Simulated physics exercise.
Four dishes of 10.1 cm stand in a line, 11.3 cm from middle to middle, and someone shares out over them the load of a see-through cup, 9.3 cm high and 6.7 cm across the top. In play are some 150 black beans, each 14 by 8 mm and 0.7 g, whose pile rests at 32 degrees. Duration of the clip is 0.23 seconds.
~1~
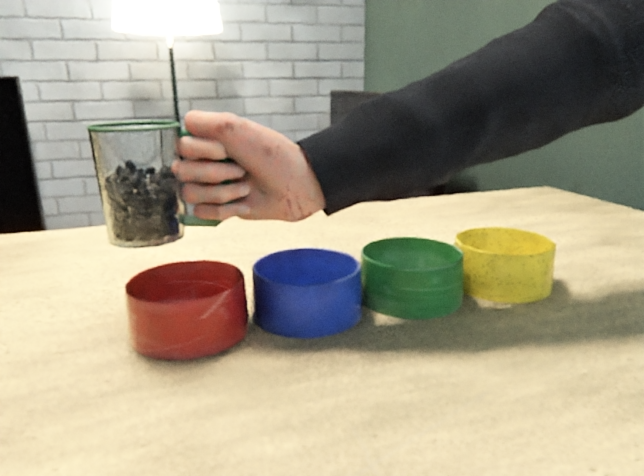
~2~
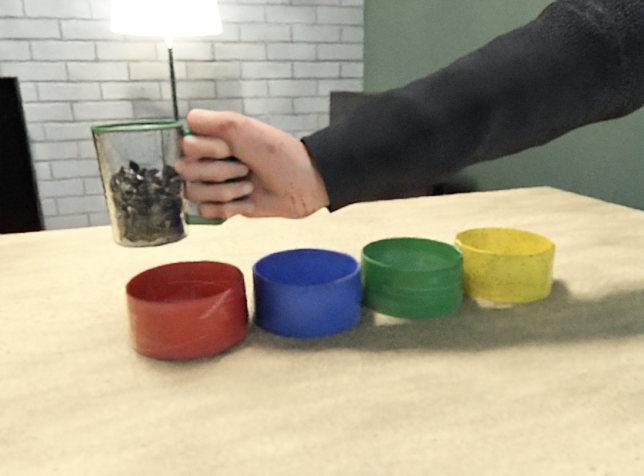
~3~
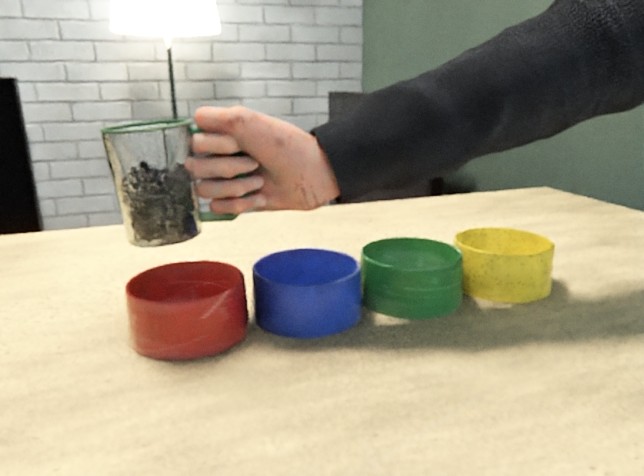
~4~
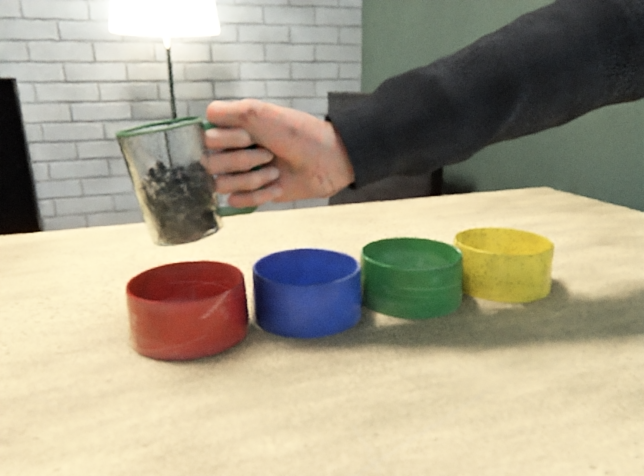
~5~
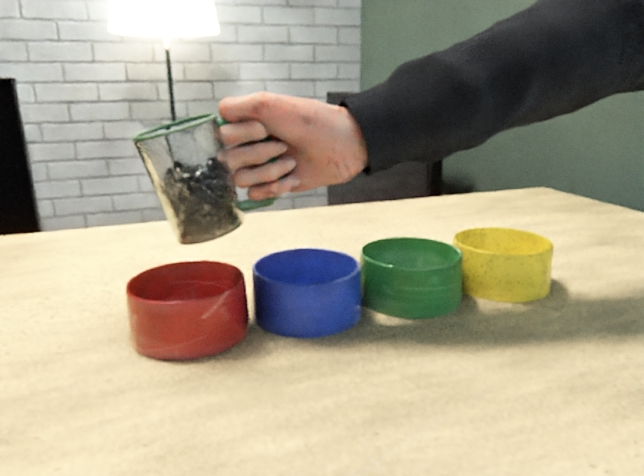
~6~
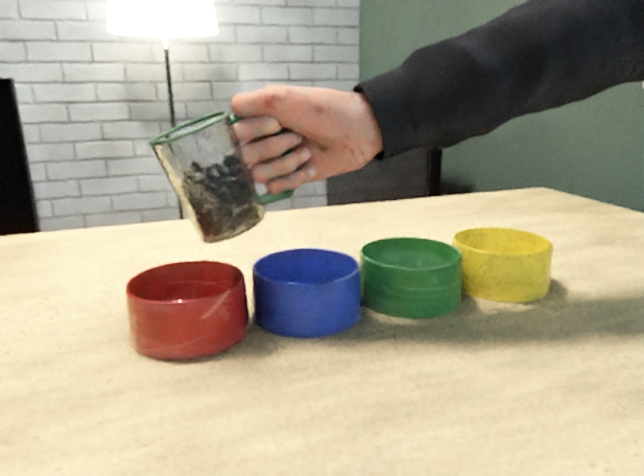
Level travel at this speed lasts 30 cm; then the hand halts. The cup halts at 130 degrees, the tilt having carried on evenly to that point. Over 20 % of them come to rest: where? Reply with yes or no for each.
Red: No, blue: No, green: Yes, yellow: No, counter: No.
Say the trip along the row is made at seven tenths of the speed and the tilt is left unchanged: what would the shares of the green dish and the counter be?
Result - green dish: 90; counter: 10.
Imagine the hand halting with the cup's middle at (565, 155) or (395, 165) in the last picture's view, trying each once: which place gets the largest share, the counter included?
Yellow; blue.
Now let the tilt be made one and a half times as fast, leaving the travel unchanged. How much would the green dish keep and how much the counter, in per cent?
I'd say green ends at 90 while the counter ends at 10.
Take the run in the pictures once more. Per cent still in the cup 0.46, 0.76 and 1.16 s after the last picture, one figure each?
It goes roughly like this: 100, 100, 0 per cent.
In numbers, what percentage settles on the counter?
Estimate: Around 0 %.
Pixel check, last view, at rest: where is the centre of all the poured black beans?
About (401, 282).
Then, 0.46 s after the last picture, tilt 73 degrees; cup holds 100 %.
Then, 0.76 s after the last picture, tilt 108 degrees; cup holds 100 %.
Then, 1.16 s after the last picture, tilt 130 degrees; cup holds 0 %, green 100 %.
In the end, red 0 %, blue 0 %, green 100 %, yellow 0 %, counter 0 %.
